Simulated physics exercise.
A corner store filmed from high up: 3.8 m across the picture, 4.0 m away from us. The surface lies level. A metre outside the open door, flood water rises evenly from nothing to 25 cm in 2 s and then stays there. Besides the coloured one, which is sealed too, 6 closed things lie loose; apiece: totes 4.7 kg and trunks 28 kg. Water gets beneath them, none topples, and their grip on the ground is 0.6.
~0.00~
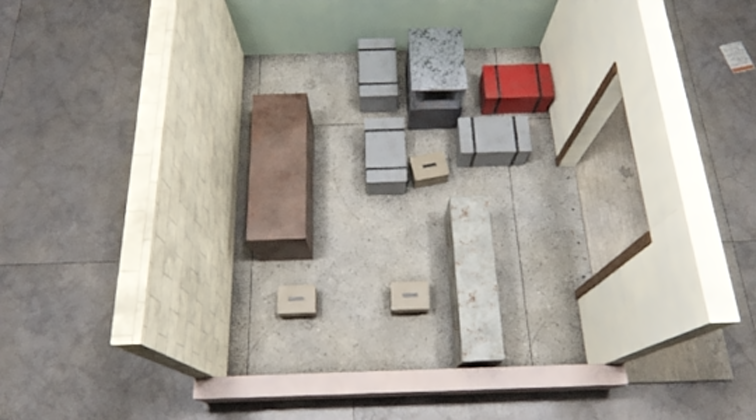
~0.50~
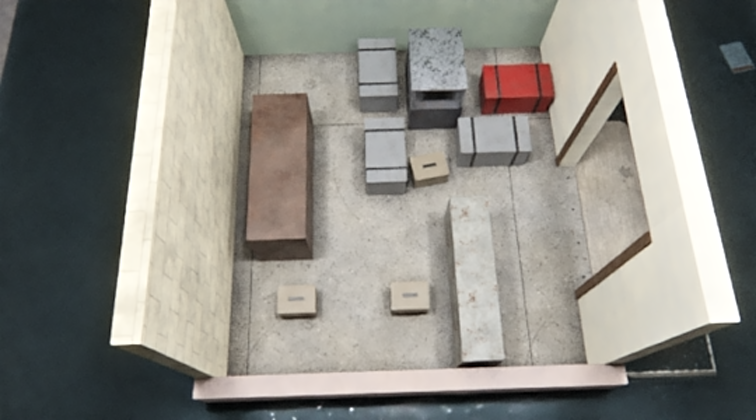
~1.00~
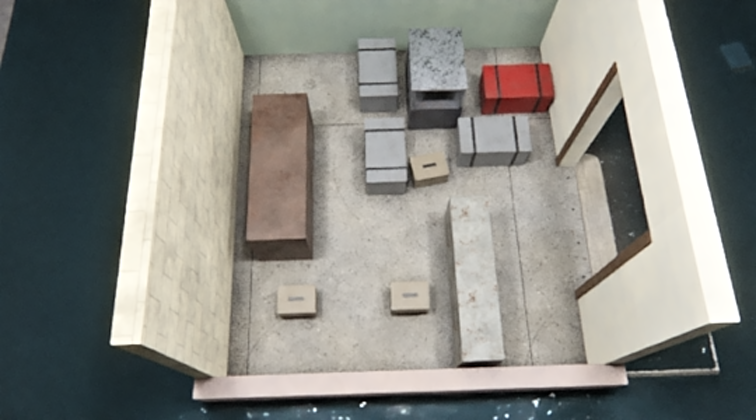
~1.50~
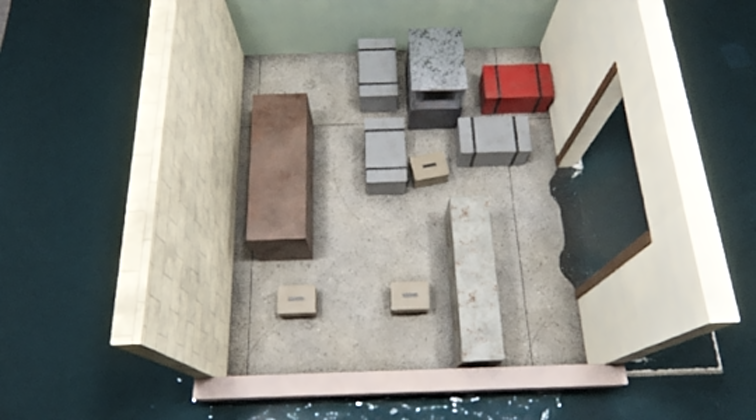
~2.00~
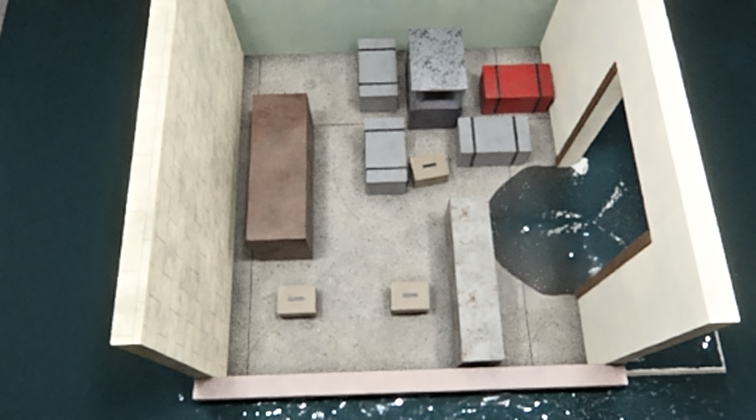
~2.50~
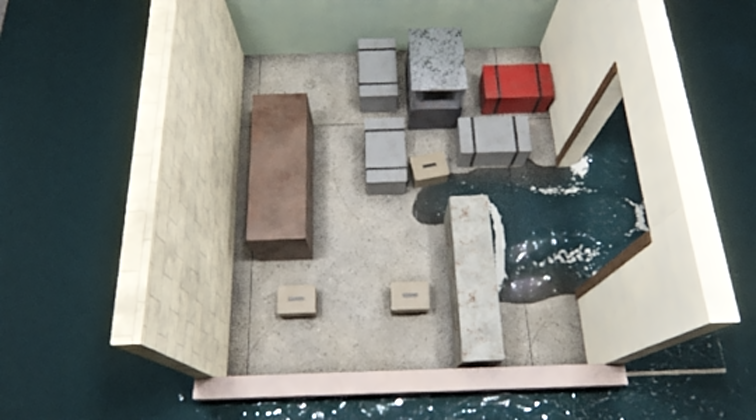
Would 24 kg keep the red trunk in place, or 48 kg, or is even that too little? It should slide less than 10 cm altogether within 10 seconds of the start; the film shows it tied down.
I expect that neither weight holds it.
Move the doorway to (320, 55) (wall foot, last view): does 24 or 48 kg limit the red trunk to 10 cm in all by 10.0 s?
Then only the higher weight holds it.
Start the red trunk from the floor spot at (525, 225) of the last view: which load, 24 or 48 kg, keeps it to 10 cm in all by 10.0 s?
Neither is enough.
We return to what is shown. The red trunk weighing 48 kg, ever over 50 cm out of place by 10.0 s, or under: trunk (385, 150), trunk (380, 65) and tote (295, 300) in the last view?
In that order: Past it, short of it, over.
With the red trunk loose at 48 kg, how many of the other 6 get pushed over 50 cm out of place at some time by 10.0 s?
I count 4.
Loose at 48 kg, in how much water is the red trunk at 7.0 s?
Roughly 10 cm.
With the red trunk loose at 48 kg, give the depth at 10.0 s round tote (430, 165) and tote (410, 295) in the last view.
About 18 and 9 cm.
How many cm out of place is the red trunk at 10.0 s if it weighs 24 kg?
About 40 cm.
After 3.5 s the red trunk would be 0 cm from its start with 24 kg and 0 cm from its start with 48 kg; 0 cm of water round it then.
After 4.5 s the red trunk would be 1 cm from its start with 24 kg and 0 cm from its start with 48 kg; 2 cm of water round it then.
After 7.0 s the red trunk would be 51 cm from its start with 24 kg and 17 cm from its start with 48 kg; 10 cm of water round it then.
After 10.0 s the red trunk would be 36 cm from its start with 24 kg and 36 cm from its start with 48 kg; 17 cm of water round it then.
